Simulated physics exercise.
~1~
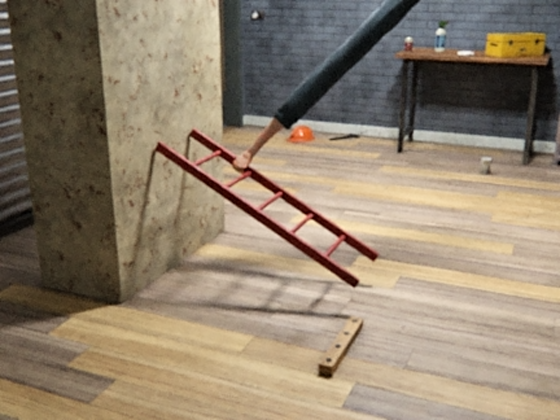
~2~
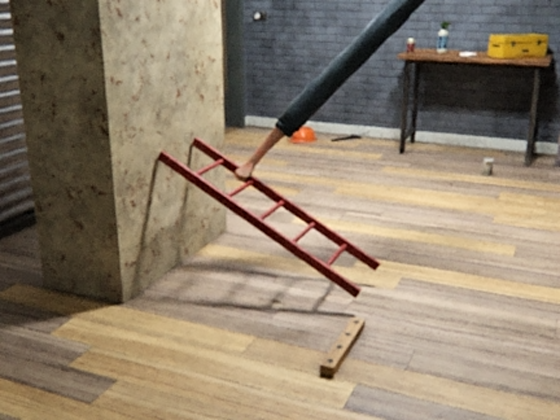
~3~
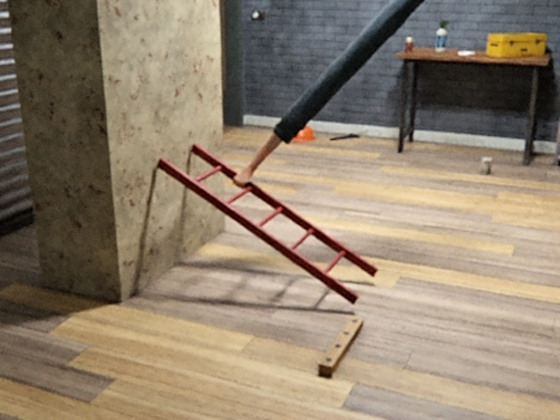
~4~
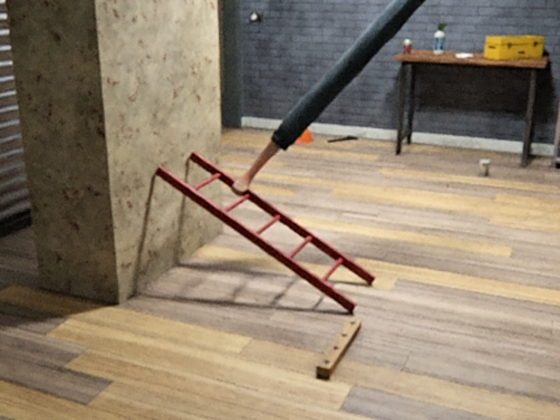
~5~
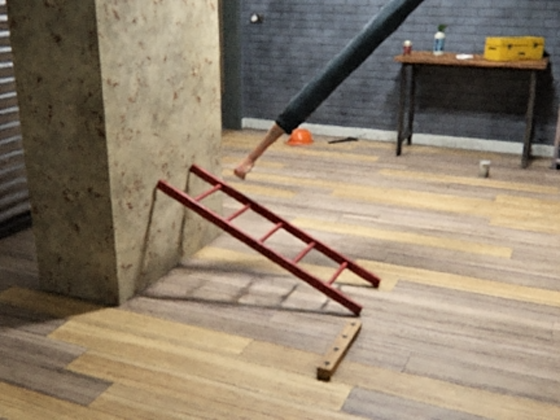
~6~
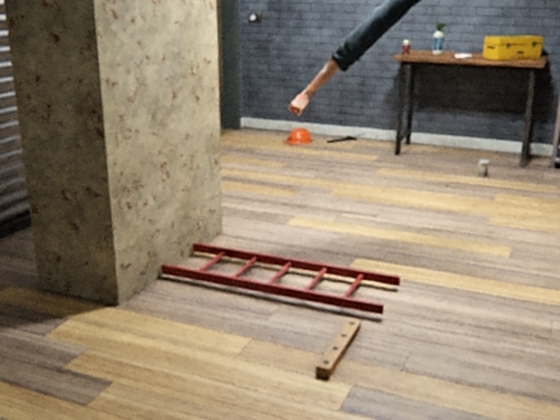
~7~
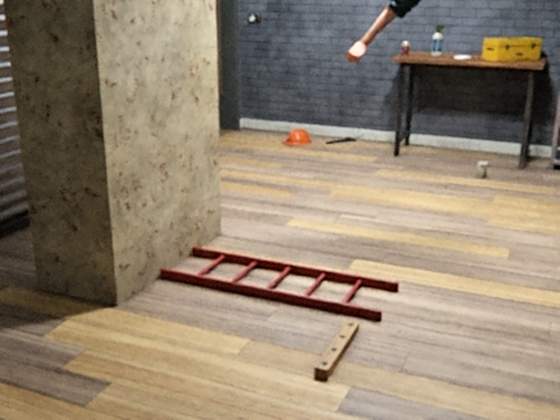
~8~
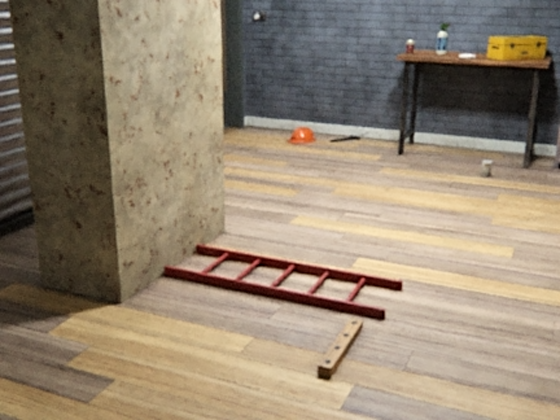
Red ladder-like rack leaned against a stone pillar by a hand, then released, sliding out and falling flat beside a wooden batten.
